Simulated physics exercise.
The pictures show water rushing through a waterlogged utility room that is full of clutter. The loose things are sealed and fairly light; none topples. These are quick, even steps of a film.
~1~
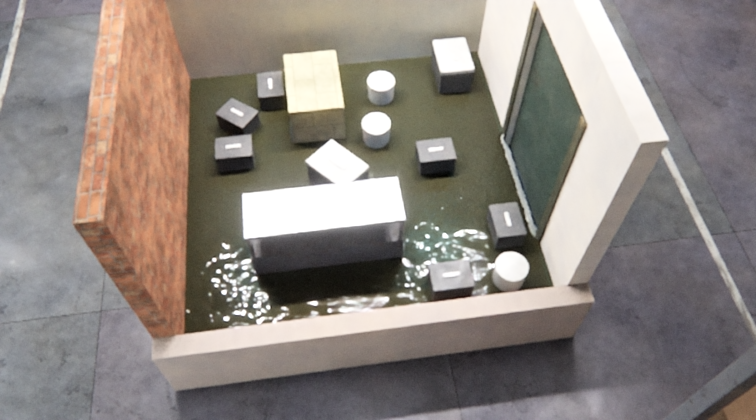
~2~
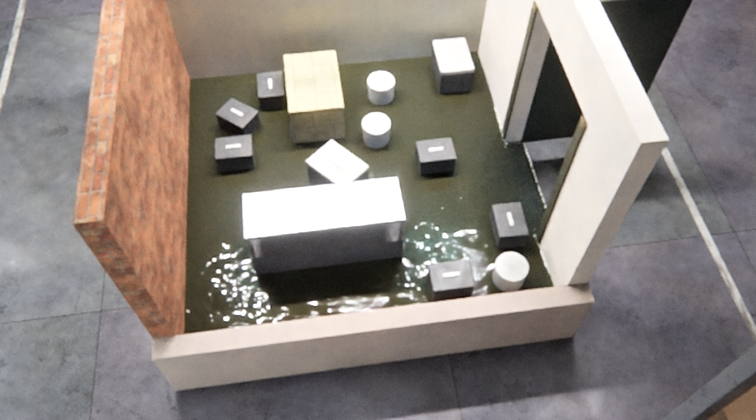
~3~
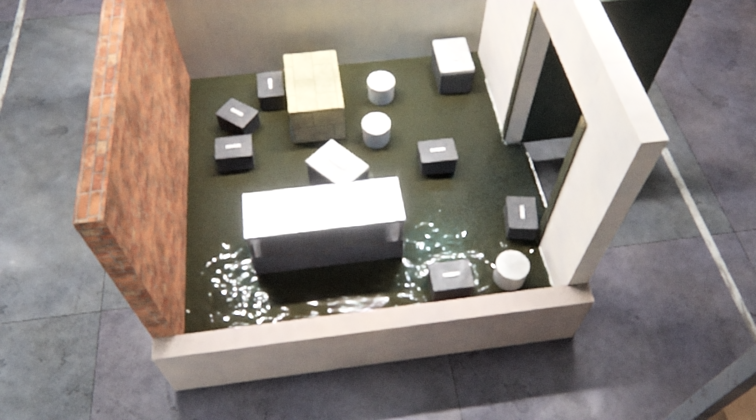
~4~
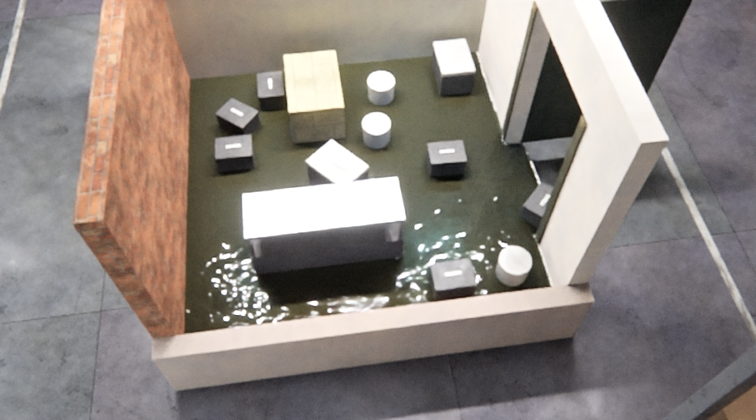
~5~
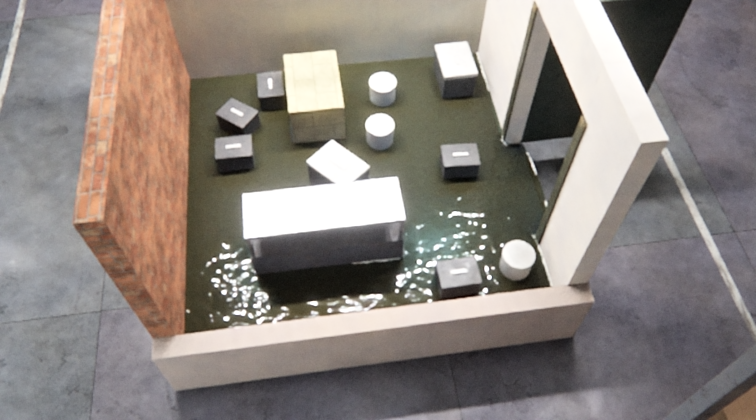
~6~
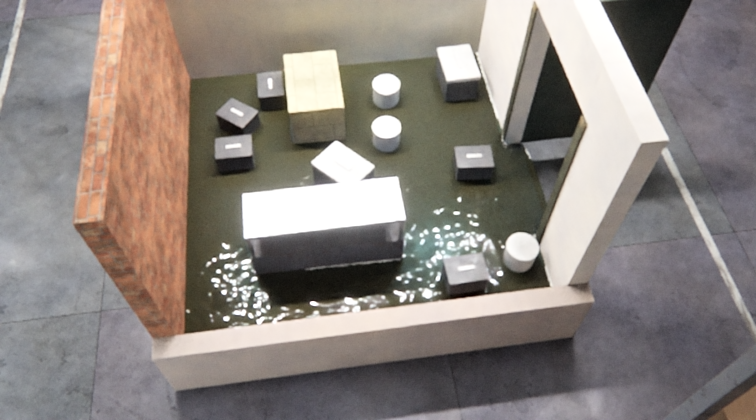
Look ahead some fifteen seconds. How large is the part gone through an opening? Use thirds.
That comes to at least two thirds.
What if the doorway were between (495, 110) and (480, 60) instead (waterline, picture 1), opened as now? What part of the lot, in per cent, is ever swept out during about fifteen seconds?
About 50 per cent.
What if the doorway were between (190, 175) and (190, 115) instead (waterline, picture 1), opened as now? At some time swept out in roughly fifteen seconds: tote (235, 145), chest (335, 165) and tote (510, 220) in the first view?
In that order: Carried outside, through, no.
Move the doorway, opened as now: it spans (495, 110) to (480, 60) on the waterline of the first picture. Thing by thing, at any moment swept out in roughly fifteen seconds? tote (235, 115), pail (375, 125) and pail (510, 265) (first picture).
In that order: Stays, yes, kept in.
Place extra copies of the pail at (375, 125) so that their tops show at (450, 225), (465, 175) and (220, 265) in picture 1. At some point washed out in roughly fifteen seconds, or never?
In that order: Out, gone, left behind.
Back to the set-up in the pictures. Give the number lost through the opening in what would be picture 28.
It comes to 7.
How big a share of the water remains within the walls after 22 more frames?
I make it 54 per cent.
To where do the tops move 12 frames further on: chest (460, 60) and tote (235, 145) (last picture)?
Close to (491, 116) and (286, 168).
A moment on, 1 of 11 are out; 10 afloat.
Next, 4 of 11 are out; 7 afloat.
Later, 7 of 11 are out; 4 afloat.
In the end, 8 of 11 are out; 3 afloat.
